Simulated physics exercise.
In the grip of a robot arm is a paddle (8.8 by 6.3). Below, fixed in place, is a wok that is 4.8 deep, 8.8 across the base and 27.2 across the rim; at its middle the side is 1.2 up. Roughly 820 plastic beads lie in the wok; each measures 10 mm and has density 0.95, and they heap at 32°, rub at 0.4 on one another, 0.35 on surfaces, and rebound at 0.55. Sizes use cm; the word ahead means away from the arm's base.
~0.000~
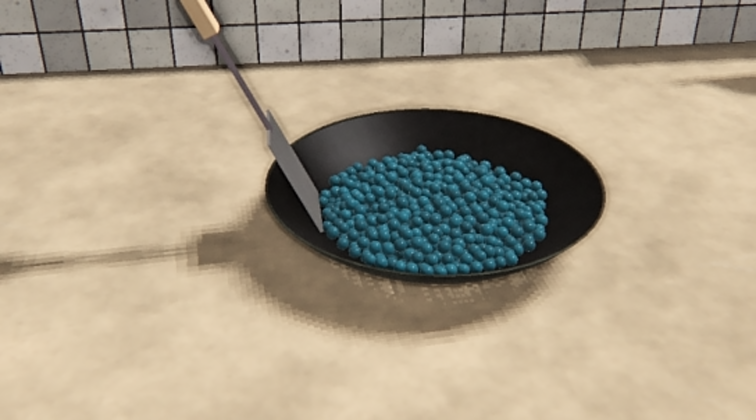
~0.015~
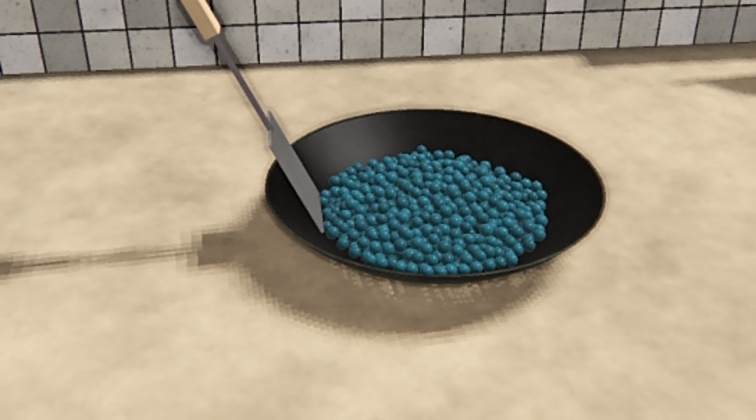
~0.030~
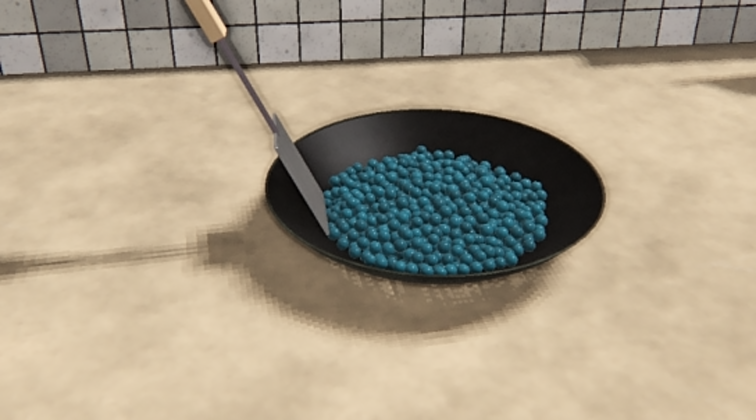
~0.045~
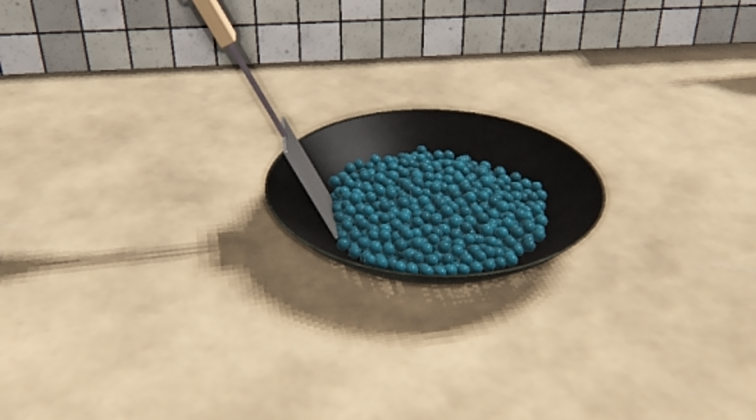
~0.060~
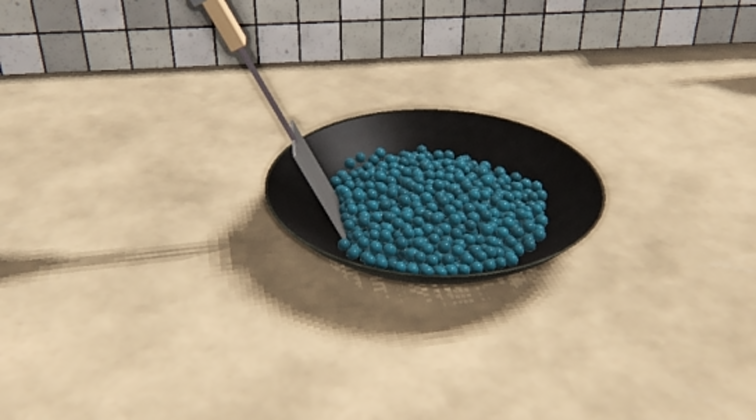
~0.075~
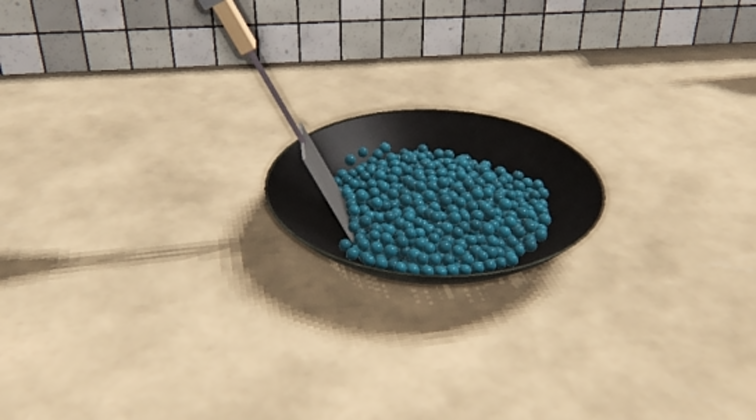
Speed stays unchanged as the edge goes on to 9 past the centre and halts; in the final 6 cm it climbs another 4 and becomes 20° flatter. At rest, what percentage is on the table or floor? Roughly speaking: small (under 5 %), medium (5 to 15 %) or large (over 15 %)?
Roughly, medium, from 5 to 15 %.
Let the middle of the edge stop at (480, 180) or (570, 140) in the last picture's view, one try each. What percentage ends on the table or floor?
I'd say roughly 0 per cent, then roughly 20 per cent.
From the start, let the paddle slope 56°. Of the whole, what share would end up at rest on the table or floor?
In that case some 10 per cent.
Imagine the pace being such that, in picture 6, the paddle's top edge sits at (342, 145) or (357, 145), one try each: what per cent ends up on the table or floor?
First try around 30 %, second try around 30 %.
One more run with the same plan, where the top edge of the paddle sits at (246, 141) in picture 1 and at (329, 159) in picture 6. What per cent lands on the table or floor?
Around 30 per cent finishes on the table or floor.
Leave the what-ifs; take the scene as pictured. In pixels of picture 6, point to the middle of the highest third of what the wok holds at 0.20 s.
Around (480, 195).
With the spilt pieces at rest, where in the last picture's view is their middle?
Near pixel (660, 221).
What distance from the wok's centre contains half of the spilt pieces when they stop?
It works out to near 22 cm.
After 0.20 s, sloping 65°, highest piece 5 above the table; 825 in the wok.
After 0.33 s, sloping 58°, highest piece 6 above the table; 825 in the wok.
After 0.59 s, sloping 45°, highest piece 7 above the table; 762 in the wok, 62 on the table or floor, 1 on the blade or in flight.
After 1.64 s, sloping 45°, highest piece 6 above the table; 760 in the wok, 65 on the table or floor.
At rest, 760 in the wok, 65 on the table or floor. That is 8 % on the table or floor.
